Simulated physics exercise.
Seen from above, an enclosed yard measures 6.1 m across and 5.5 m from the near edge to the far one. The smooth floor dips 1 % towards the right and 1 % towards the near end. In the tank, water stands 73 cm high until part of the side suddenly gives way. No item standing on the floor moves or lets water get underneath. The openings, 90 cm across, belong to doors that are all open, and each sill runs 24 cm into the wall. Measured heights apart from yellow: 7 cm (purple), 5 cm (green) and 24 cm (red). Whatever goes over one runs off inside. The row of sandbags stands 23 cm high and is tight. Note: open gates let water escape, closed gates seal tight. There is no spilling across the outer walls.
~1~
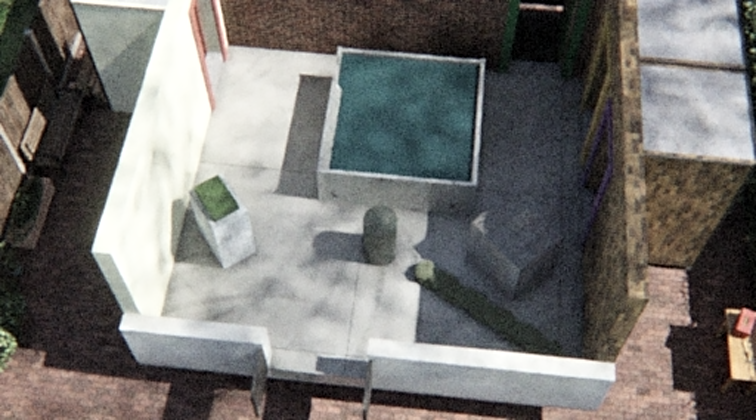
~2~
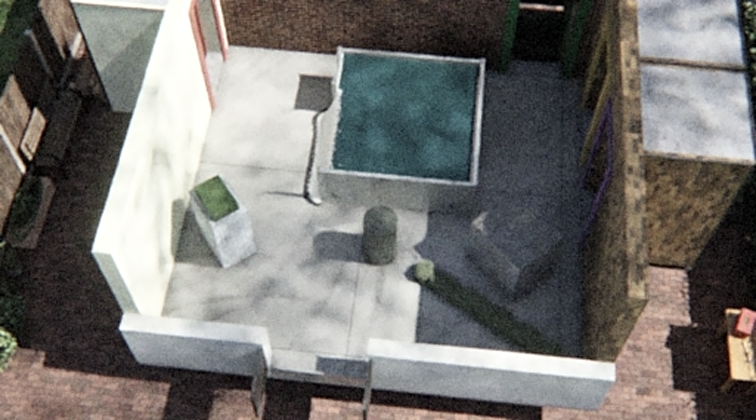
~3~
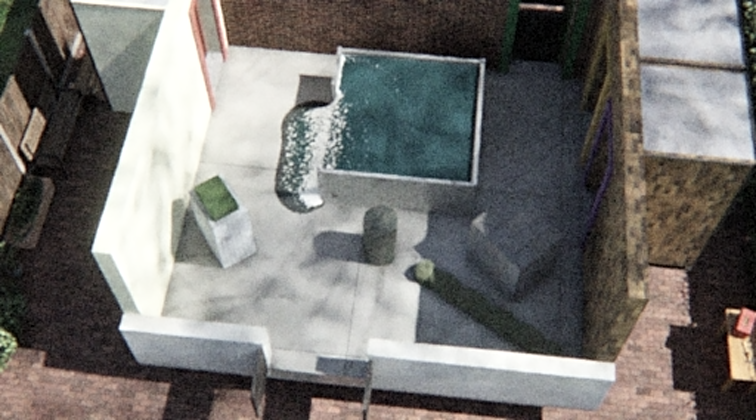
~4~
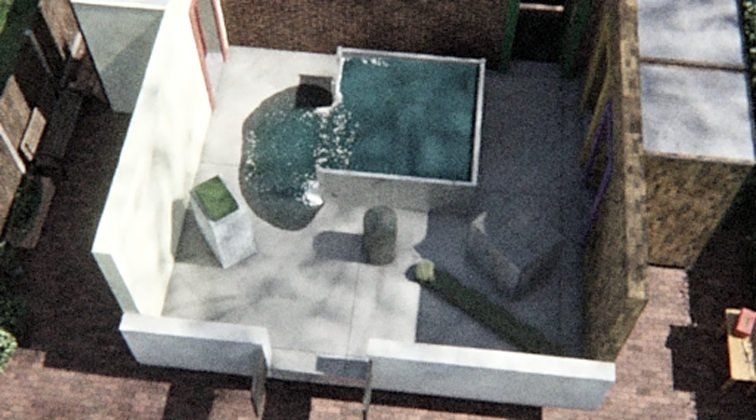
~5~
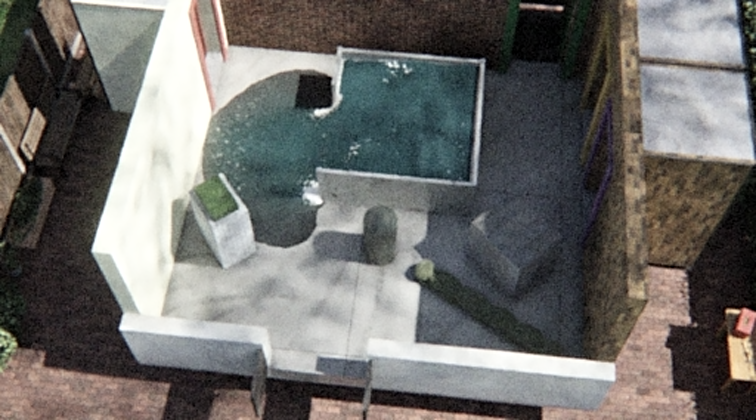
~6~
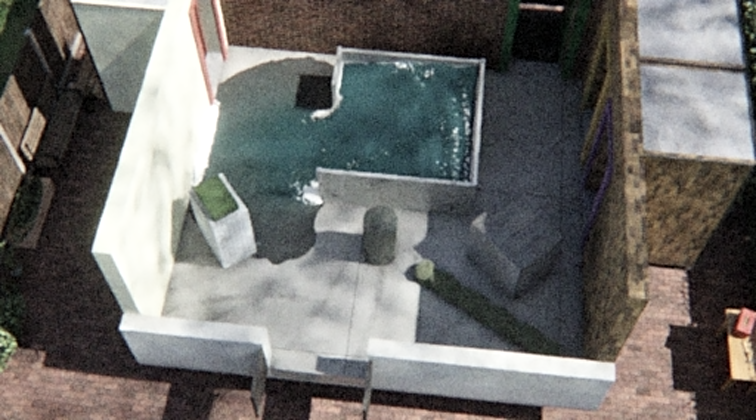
An enclosed yard with a pale floor is seen from above, with white walls at the left and front and brick at the back. A tank of teal water stands near the back wall, with a green-topped white planter to the left and a rounded post, grey block and green column in front. Water bursts from the tank's left side and spreads across the floor, surrounding the planter, while the camera stays still.
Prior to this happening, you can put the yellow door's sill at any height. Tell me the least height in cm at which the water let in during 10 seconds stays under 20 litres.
It should be about 10.5 cm.
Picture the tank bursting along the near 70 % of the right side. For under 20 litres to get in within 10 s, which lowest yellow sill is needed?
Some 34 centimetres.
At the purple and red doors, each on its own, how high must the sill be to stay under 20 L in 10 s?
About 11.0 cm at purple and about 26 cm at red.
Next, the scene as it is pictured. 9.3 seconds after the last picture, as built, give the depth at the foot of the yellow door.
Lab note: Depth approx. 7.0 cm.
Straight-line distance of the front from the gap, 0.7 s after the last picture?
About 3.6 metres out.
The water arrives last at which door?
Answer: Purple.
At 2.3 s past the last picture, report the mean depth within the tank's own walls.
About 28 cm.
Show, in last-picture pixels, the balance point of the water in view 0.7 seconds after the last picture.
Centre of the water: Approx. (345, 149) px.
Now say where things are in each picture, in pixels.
In the first frame, the tank at (404, 117) is whole and still, 73 cm deep; the yellow door at (595, 96) is dry.
In the second frame, water pours out at (330, 147) and has run 0.3 m, to (316, 124); about 6 cm deep outside, 73 cm at the back.
In the third frame, water pours out at (330, 148) and has run 0.8 m, to (286, 130); about 12 cm deep outside, 73 cm at the back.
In the fourth frame, the gap is at (330, 149), the front 1.4 m out at (247, 136); the back of the tank holds 73 cm.
In the fifth frame, water pours out at (330, 149) and has run 2.0 m, to (208, 144); about 7 cm deep outside, 72 cm at the back.
In the sixth frame, the front is at (189, 204), 2.1 m from the gap at (330, 148); 5.8 m2 of floor is wet, 64 cm left at the back; 4.2 m in a straight line remain to the yellow door at (595, 96).
Then, 0.7 s after the last picture water covers 25 % of the floor, deepest (48 cm) near (211, 163); it has not reached the yellow door.
Then, 2.3 s after the last picture water covers 55 % of the floor, deepest (39 cm) near (225, 58); it has not reached the yellow door.
Then, 9.3 s after the last picture water covers 95 % of the floor, deepest (22 cm) near (573, 384); 7 cm at the yellow door, 10 litres in over its 12 cm sill.
At the yellow door as built, the water peaked near 15 cm, 4.3 s after the last picture.
Run again over the same 10 s with other heights there, 37 litres in over 8.5 cm, 10 litres over 12 cm. The limit of 20 litres is kept from about 10.5 cm up.
